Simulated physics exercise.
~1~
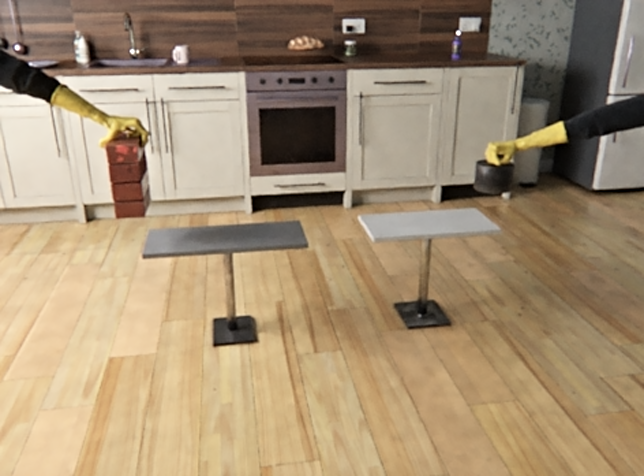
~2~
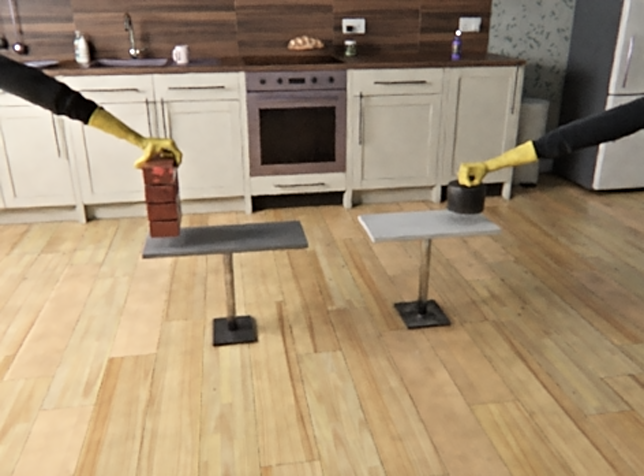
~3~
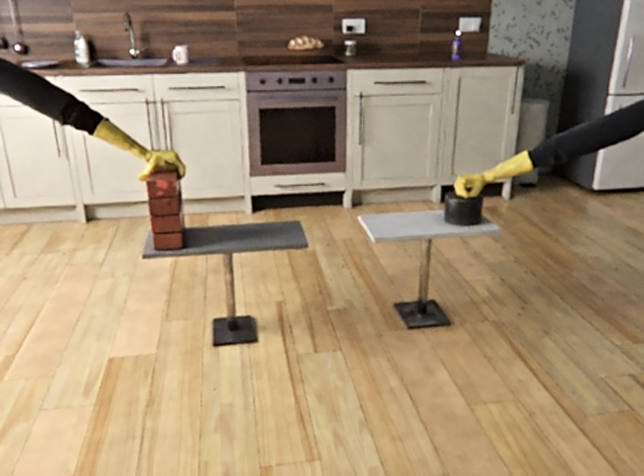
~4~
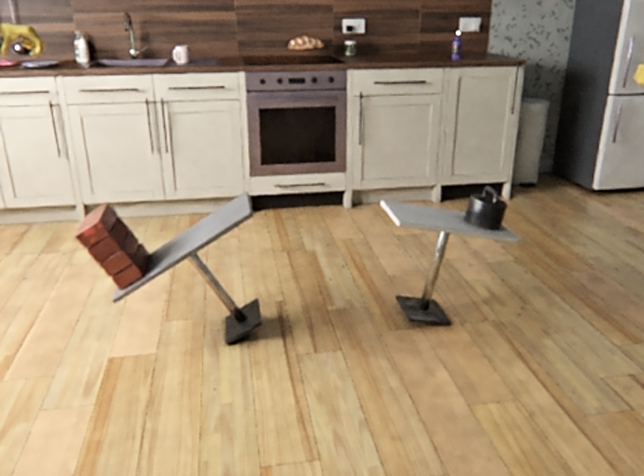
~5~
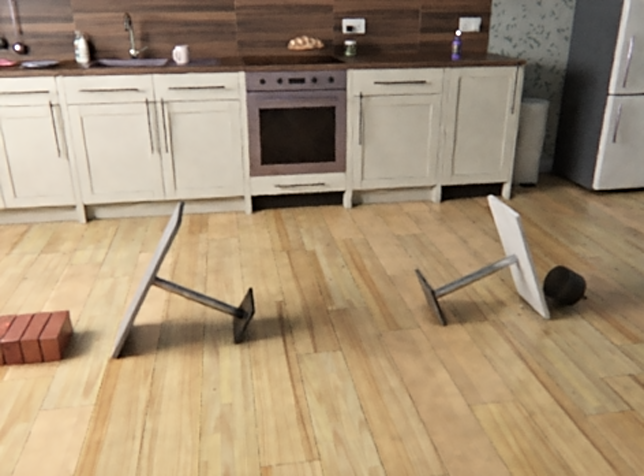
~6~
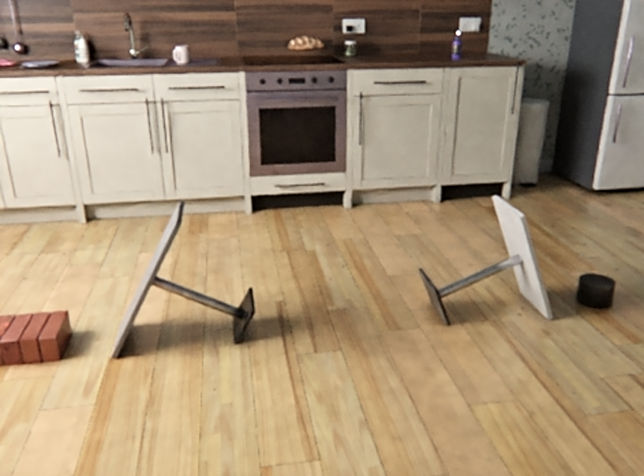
Two small pedestal tables tipping over outward as gloved hands release red bricks and a dark round object near their outer ends.
